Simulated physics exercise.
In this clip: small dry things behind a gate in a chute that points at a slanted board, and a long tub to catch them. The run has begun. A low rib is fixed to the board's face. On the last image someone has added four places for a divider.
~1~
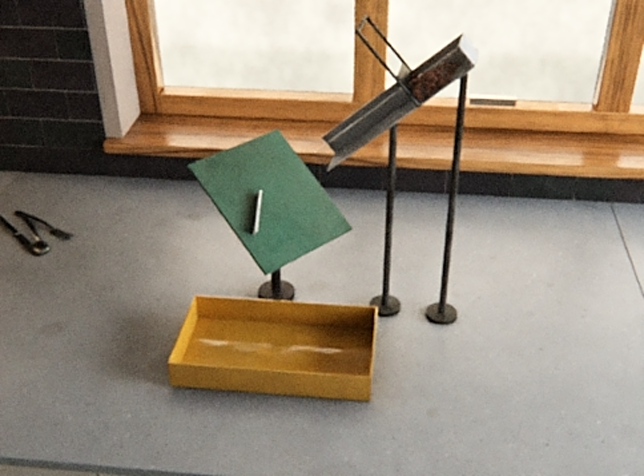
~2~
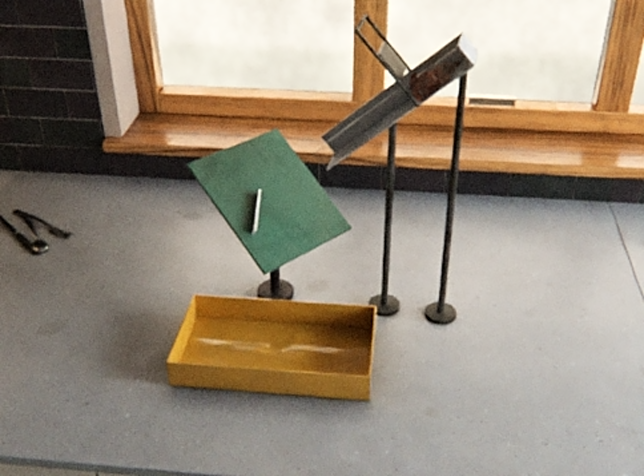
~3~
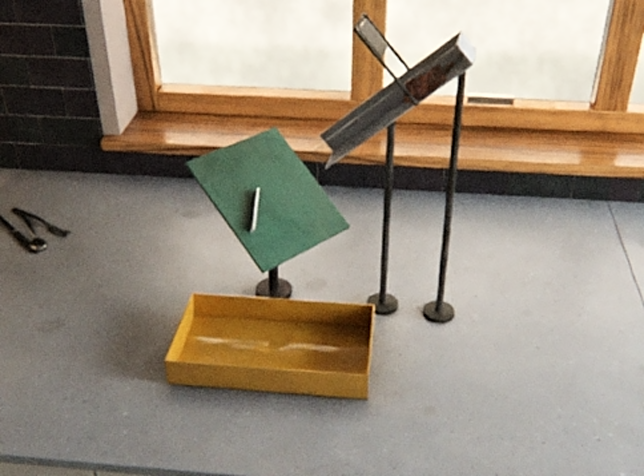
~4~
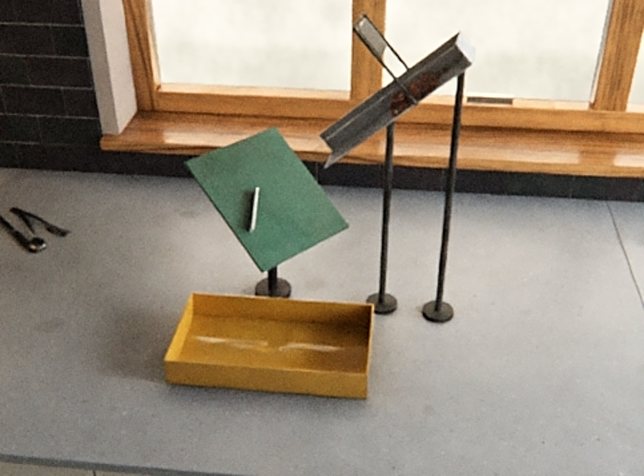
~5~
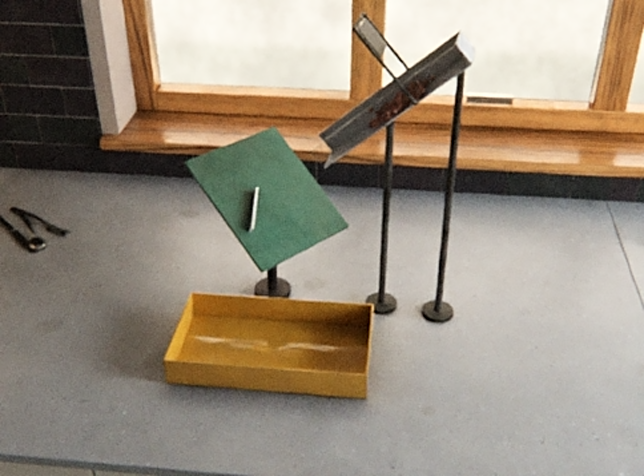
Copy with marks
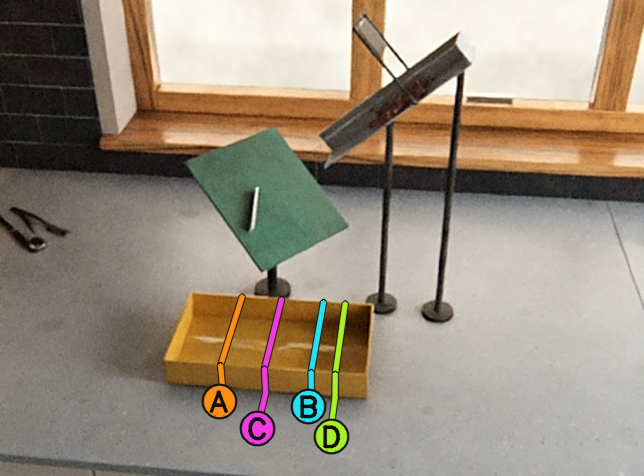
Small reddish-brown bits slid down and to the left along a raised metal chute, reaching about halfway to its lip, above a tilted green board with a light rib and an empty yellow tub.
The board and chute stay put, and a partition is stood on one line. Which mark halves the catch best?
Line B.
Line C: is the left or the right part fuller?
More lands on the right.
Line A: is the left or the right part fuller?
Right.
On the marked copy, line A crosses the front rim at (220, 364); line B crosses the front rim at (311, 371); line C crosses the front rim at (264, 367); line D crosses the front rim at (335, 373).
Choosing A, of what is caught, just a few on the left of the divider, almost all on the right.
Choosing B, of what is caught, roughly two thirds on the left of the divider, roughly a third on the right.
Choosing C, of what is caught, about a tenth on the left of the divider, almost all on the right.
Choosing D, of what is caught, almost all on the left of the divider, about a tenth on the right.
